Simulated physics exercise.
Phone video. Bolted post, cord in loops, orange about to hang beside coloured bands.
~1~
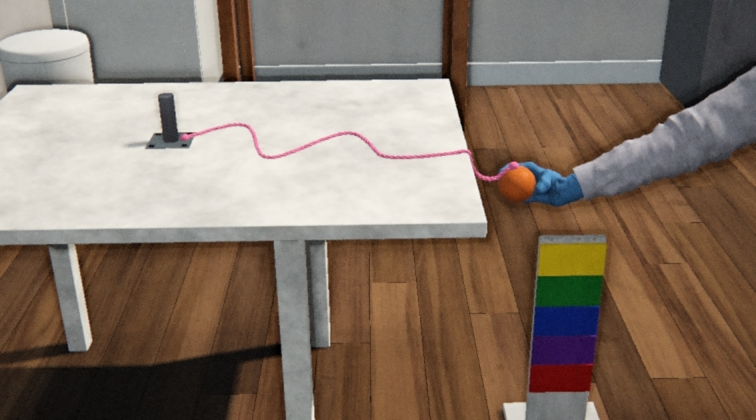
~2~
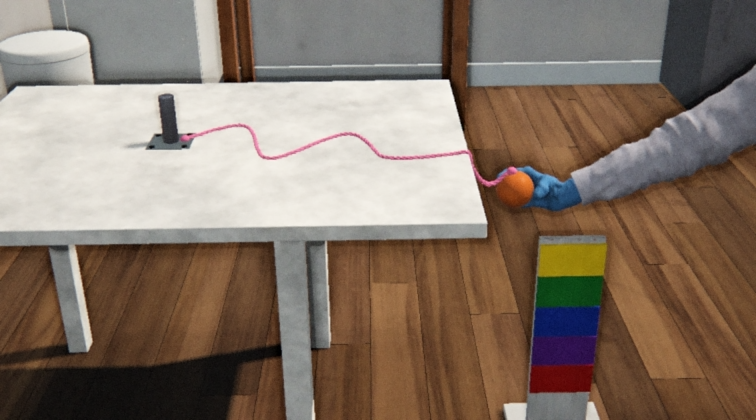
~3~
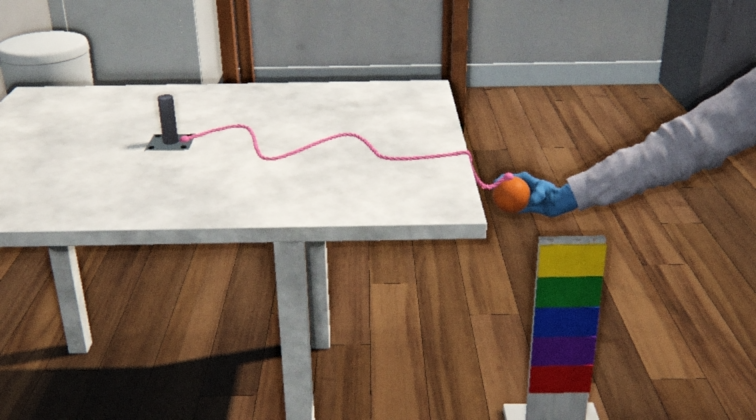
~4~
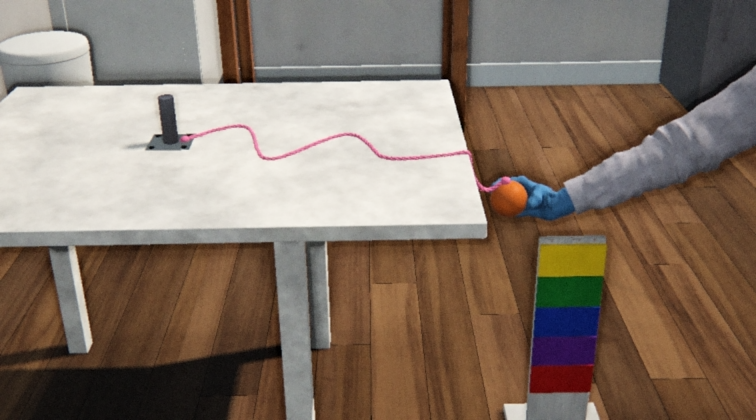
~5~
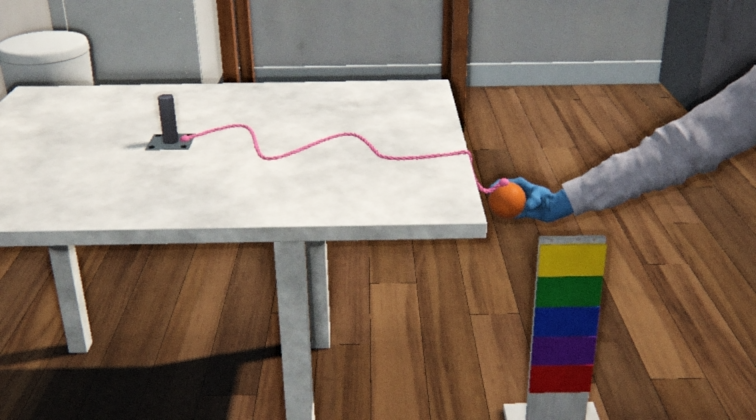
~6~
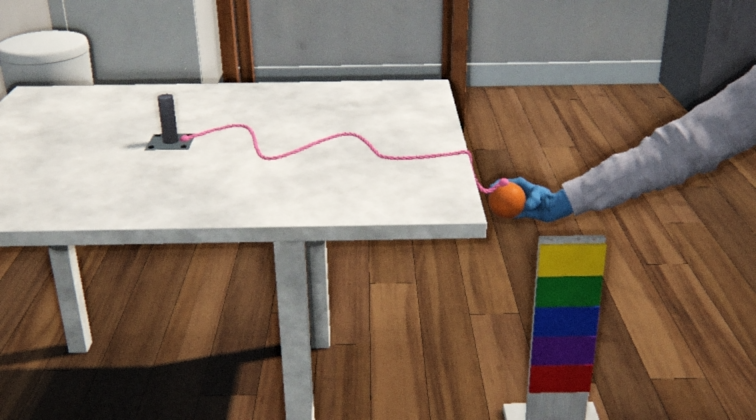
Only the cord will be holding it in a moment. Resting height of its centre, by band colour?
Purple.
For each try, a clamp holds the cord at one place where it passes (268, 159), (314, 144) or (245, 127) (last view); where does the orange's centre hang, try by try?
Going through the tries, I'd expect close to (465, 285), (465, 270) and lastly (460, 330).
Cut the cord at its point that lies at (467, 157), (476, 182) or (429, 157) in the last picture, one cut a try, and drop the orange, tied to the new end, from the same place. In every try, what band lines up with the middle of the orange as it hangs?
Green; blue; yellow.
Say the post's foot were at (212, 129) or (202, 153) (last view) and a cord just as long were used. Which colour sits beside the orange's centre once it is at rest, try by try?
It comes out red the first time and red the second time.
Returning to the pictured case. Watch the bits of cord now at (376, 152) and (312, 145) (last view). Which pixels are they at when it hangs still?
The first settles around (464, 185), the second around (405, 142).
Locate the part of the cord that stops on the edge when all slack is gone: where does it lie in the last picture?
It's the bit near (359, 137).
Soon after, orange near (496, 340); level with purple.
After that, orange near (433, 330); level with purple.
And then, orange near (472, 339); level with purple.
In the end, orange near (457, 341); level with purple. The cord holds its middle at purple.
